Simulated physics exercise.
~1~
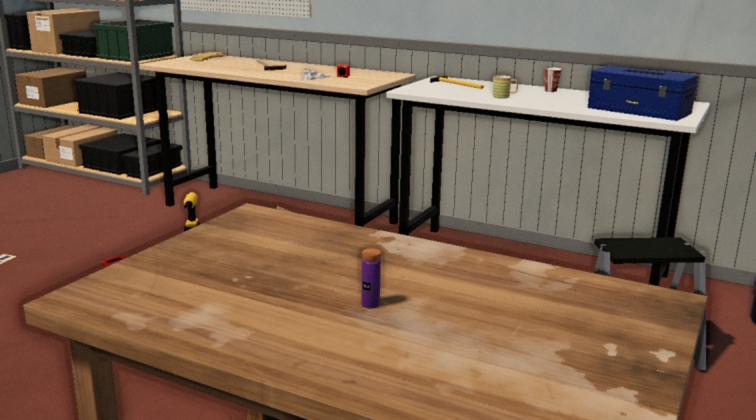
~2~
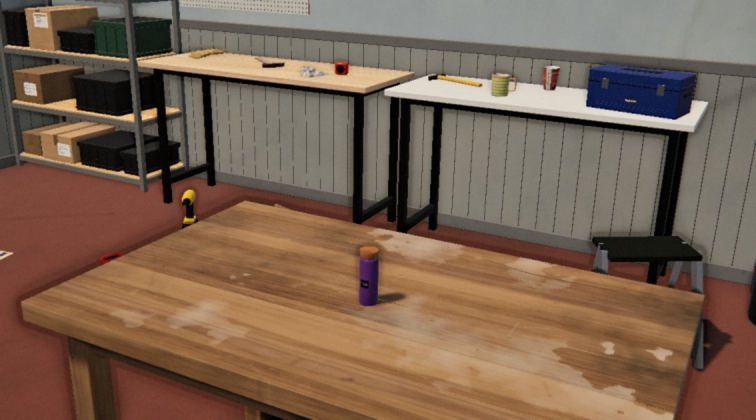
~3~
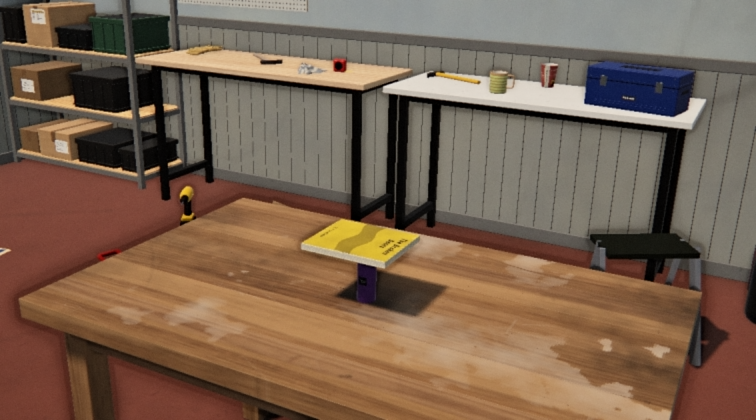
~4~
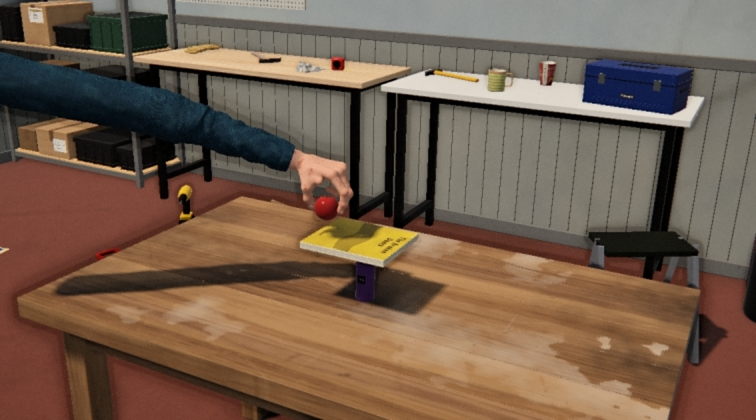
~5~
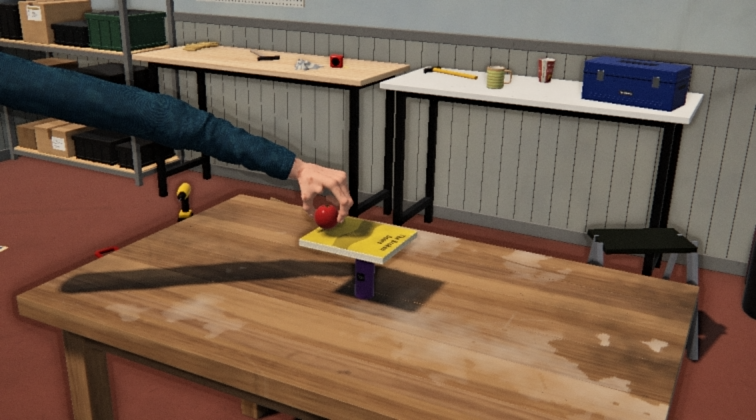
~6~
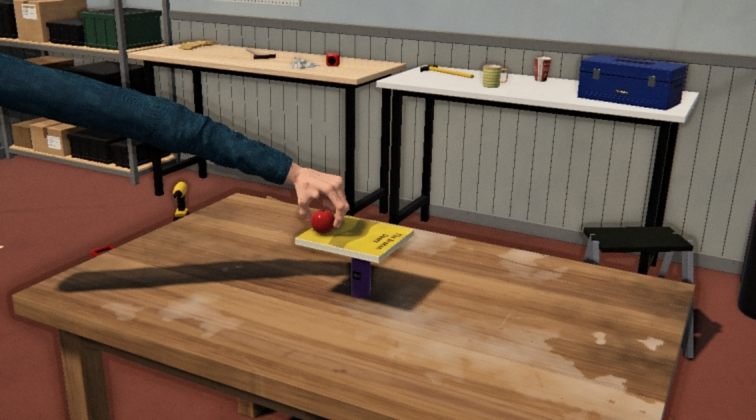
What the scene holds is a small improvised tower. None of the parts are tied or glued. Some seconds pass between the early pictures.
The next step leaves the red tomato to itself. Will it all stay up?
I expect failure here.
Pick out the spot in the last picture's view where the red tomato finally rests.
Near (298, 278).
Then, 0.40 s on from there, red tomato now fallen; yellow book turned 57° from how it was put.
Then, 0.50 s on from there, yellow book now fallen.
Then, 0.80 s on from there, things are still on the move.
Then, 1.30 s on from there, as before.
In the end, fallen, yellow book and red tomato; purple shaker unmoved. At the end, from the last picture's camera, red tomato near (298, 278). The stack loses its balance.
